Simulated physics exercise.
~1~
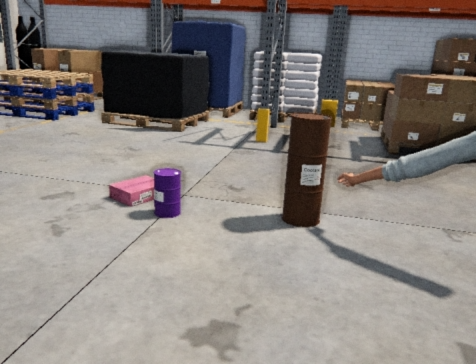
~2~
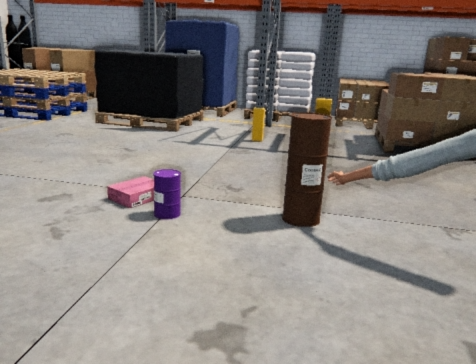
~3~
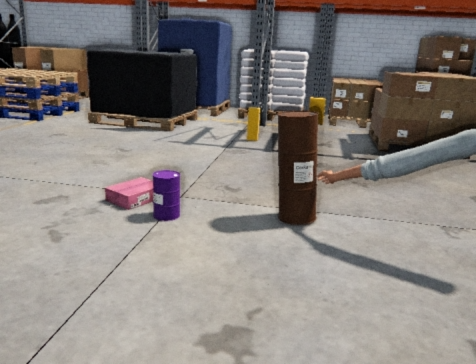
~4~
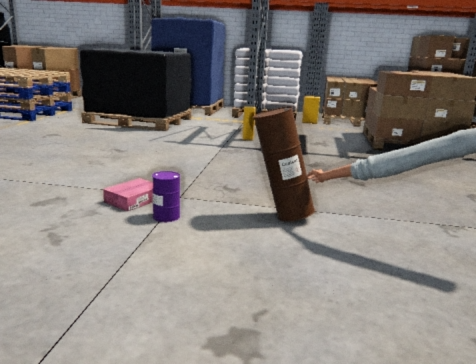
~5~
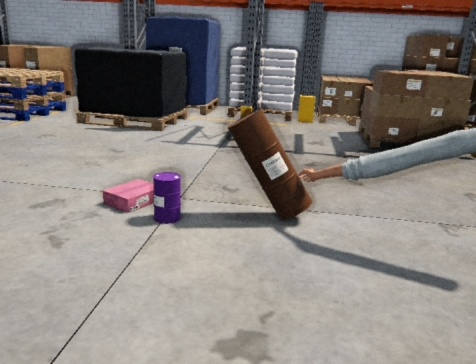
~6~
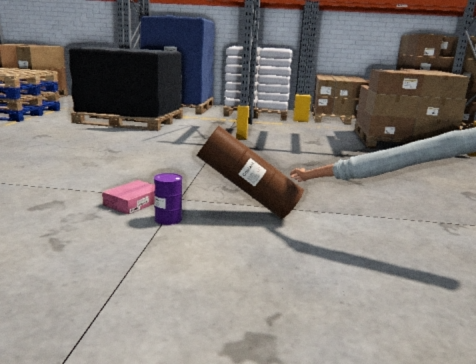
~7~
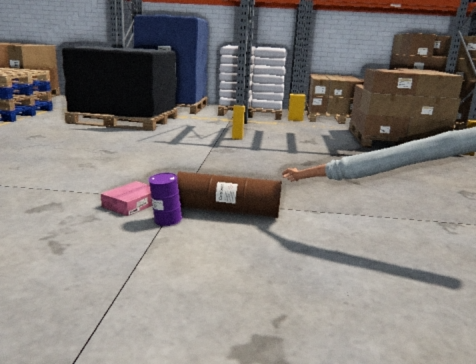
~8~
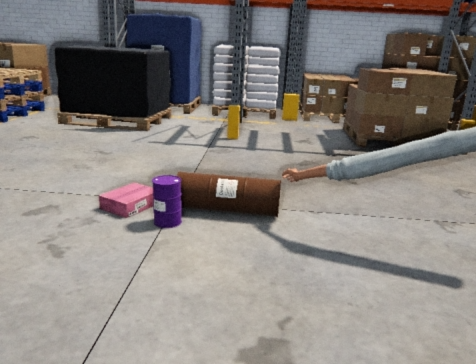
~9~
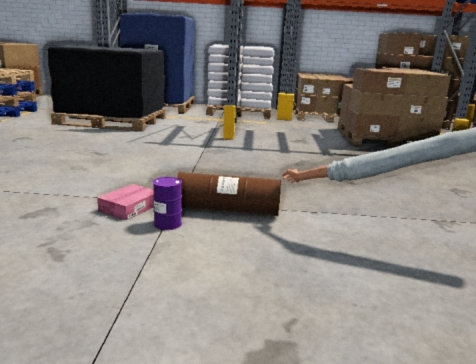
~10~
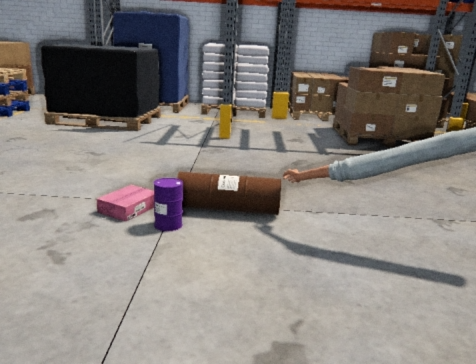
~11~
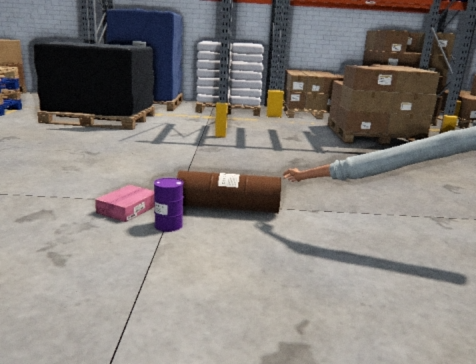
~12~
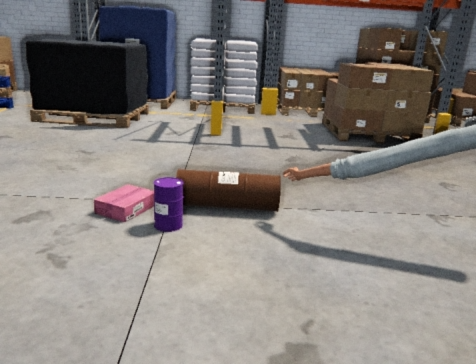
On the concrete floor of a warehouse, a tall brown drum stands to the right of a small purple canister and a pink parcel, with loaded pallets and stacked boxes behind. A hand at the end of a long grey-blue sleeve reaches in from the right and pushes the drum, which shifts slightly left. The drum then leans left, tilting further and further as the hand follows. It topples onto its side, its top end coming down right beside the canister. The drum stays lying there, the hand still near its base, while the canister and parcel remain in place.
